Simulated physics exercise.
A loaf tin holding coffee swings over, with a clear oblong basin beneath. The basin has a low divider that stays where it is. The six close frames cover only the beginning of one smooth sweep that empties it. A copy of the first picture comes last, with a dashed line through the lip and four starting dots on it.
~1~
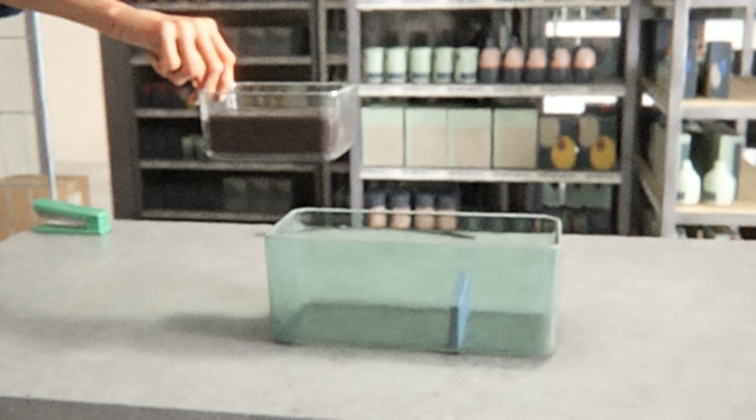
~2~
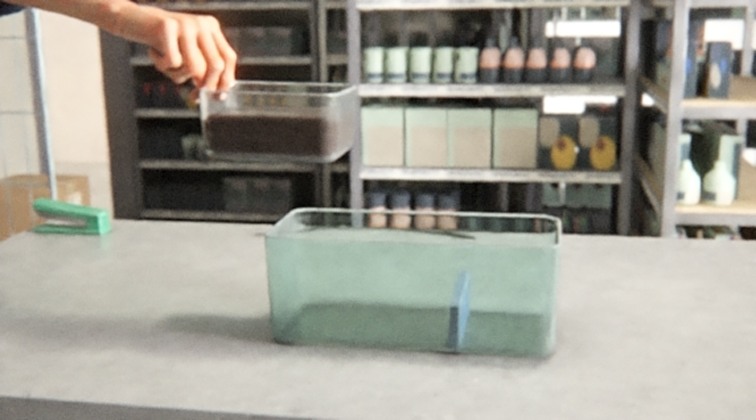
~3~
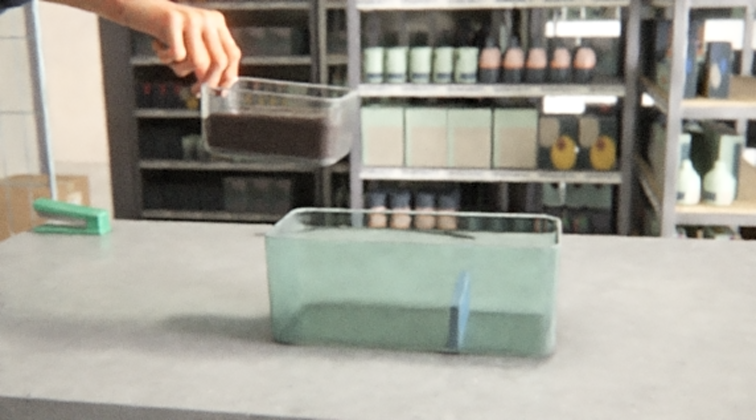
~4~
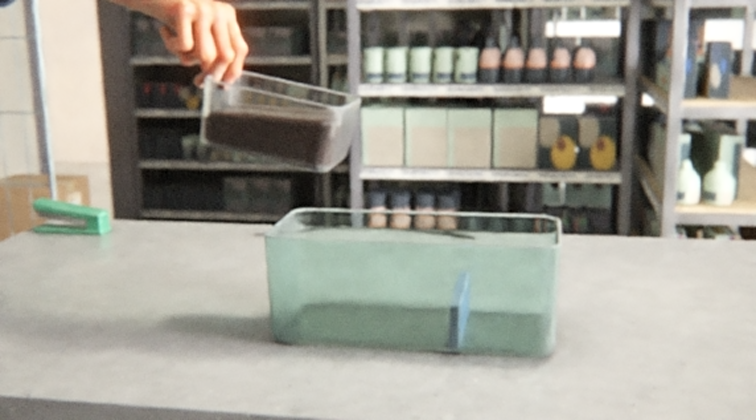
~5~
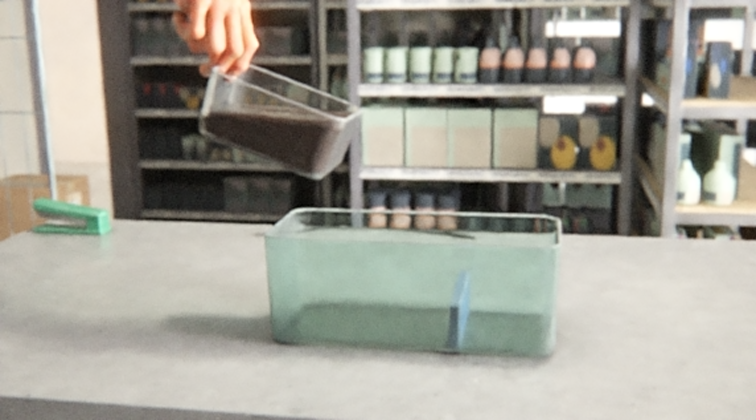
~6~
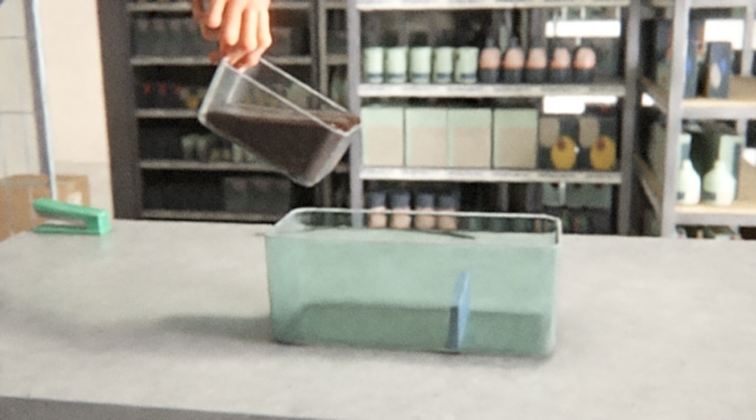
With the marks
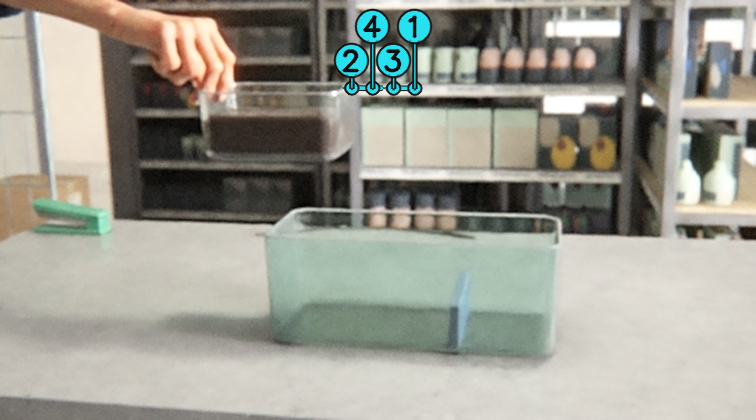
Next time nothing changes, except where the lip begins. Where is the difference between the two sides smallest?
It is 1.
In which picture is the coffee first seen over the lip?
Picture 6.
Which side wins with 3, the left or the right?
The left one.
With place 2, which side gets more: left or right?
More ends on the left.
On the marked copy, 1 at (414, 88); 2 at (351, 88); 3 at (393, 88); 4 at (372, 88).
For place 1, about 51 % ends left of the wall and 48 % right of it.
For place 2, about 94 % ends left of the wall and 4 % right of it.
For place 3, about 75 % ends left of the wall and 22 % right of it.
For place 4, about 95 % ends left of the wall and 3 % right of it; 3 % is lost outside.
